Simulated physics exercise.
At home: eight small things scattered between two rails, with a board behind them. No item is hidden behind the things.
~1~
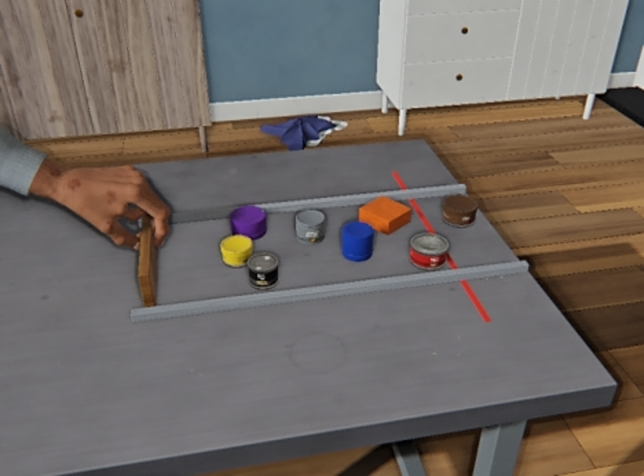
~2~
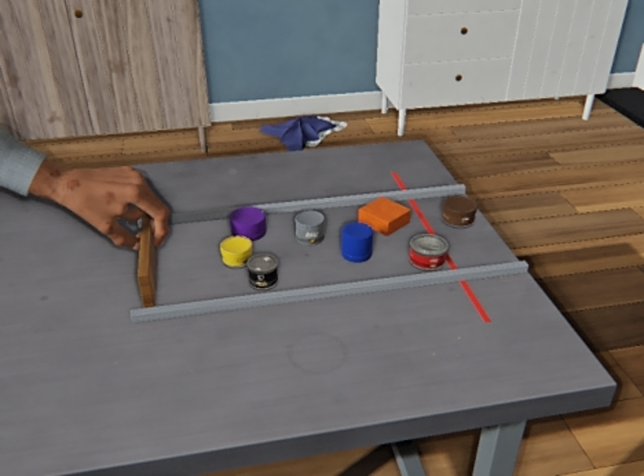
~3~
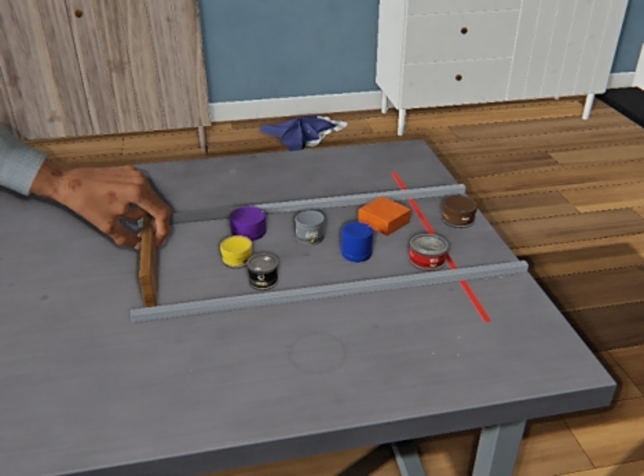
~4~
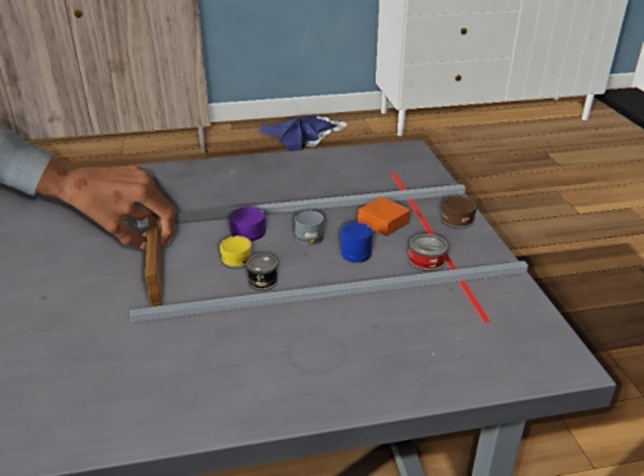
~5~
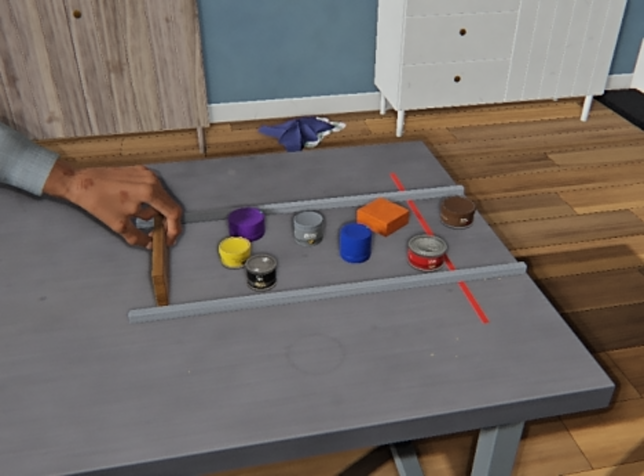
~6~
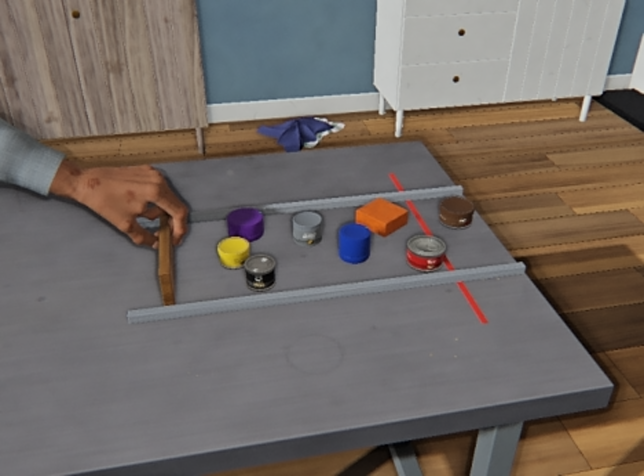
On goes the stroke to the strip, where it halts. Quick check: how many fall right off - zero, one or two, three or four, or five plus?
So the count of drops is a mere one or two.
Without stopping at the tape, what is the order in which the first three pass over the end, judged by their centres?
The brown tin goes first, followed by the orange block and then the red pot.
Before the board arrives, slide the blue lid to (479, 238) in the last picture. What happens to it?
Drops.
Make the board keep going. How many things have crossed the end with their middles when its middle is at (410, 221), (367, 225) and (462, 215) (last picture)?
1, 0 and 4.
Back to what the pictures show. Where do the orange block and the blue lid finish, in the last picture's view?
The first sits around (467, 208), while the other sits around (476, 233).
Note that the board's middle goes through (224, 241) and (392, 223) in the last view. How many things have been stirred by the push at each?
That gives 1 for the first and 8 for the second.
Early on, none off yet; brown tin at rest near (456, 213); red pot at rest near (426, 254); orange block at rest near (382, 217).
A while later, none off yet; brown tin at rest near (456, 213); red pot moving near (430, 254); orange block travelled a little near (403, 215).
Finally, the number that fall off is one or two; lost, brown tin.
